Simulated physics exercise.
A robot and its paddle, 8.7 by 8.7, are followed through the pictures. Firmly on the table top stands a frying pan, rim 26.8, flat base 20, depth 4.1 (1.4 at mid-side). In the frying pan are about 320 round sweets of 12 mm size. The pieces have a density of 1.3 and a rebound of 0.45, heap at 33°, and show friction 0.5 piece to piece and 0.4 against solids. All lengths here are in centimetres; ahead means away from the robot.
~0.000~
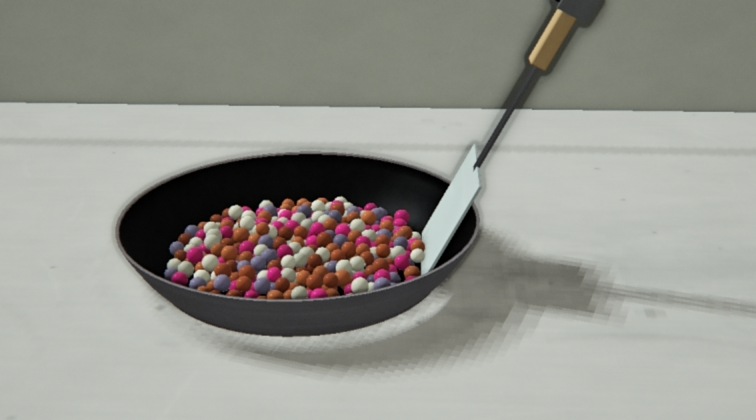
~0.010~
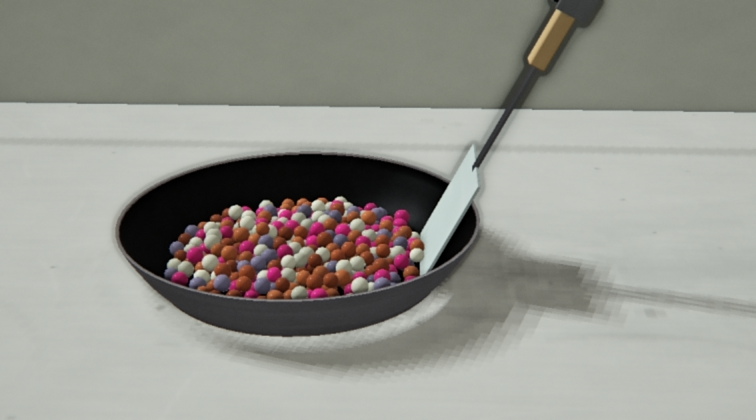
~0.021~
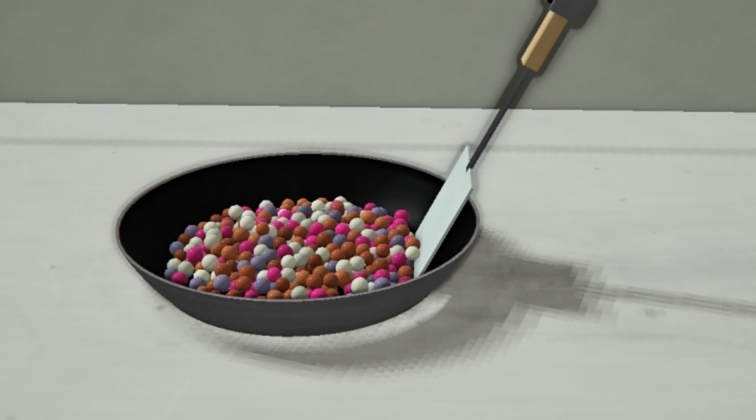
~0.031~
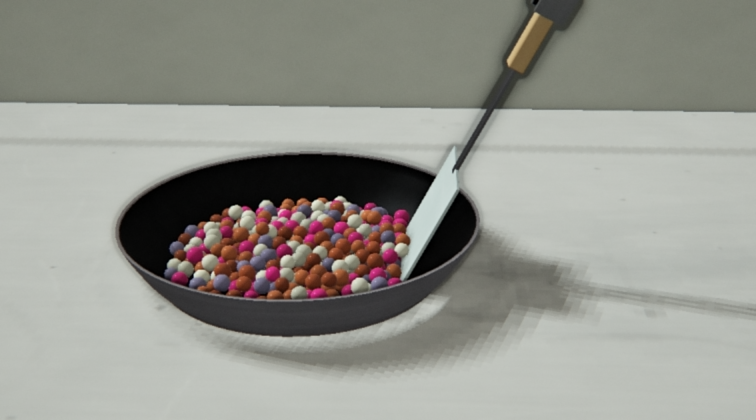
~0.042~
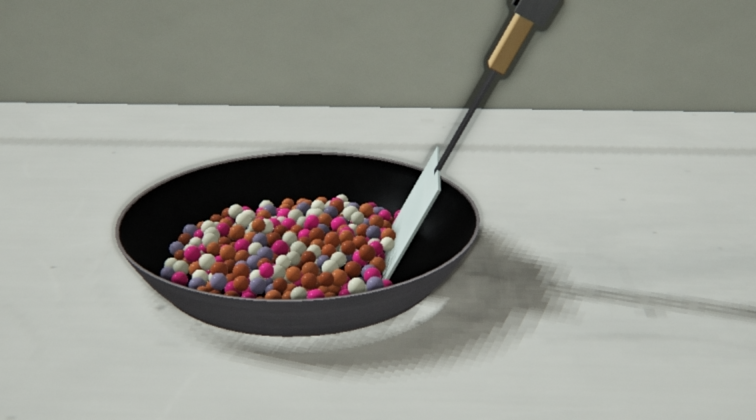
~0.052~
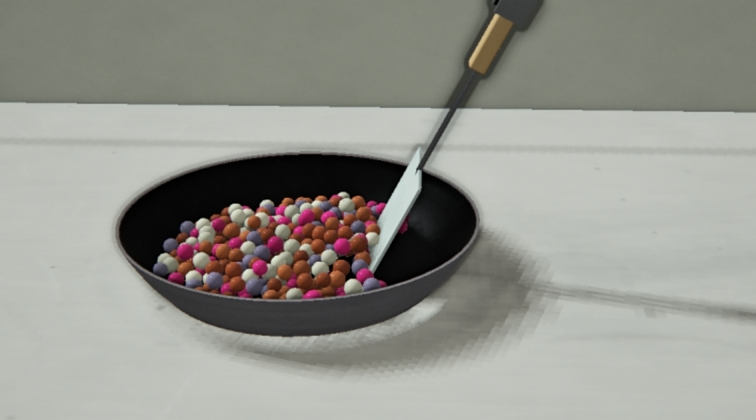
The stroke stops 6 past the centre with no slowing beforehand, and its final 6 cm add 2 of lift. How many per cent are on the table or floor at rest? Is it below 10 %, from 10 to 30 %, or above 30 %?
From 10 to 30 %.
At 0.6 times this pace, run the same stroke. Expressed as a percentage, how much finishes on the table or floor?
Some 0 per cent.
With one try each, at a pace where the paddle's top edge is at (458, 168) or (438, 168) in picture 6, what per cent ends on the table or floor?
About 0 and 0 percent.
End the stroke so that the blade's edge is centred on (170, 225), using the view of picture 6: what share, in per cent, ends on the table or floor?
The share ending on the table or floor is about 35 per cent.
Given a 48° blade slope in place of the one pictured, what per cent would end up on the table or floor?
Roughly 15 per cent.
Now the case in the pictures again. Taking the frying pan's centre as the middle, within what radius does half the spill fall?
Looks like roughly 38 centimetres to me.
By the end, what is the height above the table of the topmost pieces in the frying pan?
It reaches about 4.5 cm.
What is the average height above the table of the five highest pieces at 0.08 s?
About 5 centimetres.
After 0.08 s, sloping 63°, highest piece 6 above the table; 316 in the frying pan.
After 0.10 s, sloping 63°, highest piece 7 above the table; 316 in the frying pan.
After 0.32 s, sloping 63°, highest piece 9 above the table; 274 in the frying pan, 31 on the table or floor, 11 on the blade or in flight.
After 1.37 s, sloping 63°, highest piece 5 above the table; 273 in the frying pan, 43 on the table or floor.
At rest, 273 in the frying pan, 43 on the table or floor. That is 14 % on the table or floor.
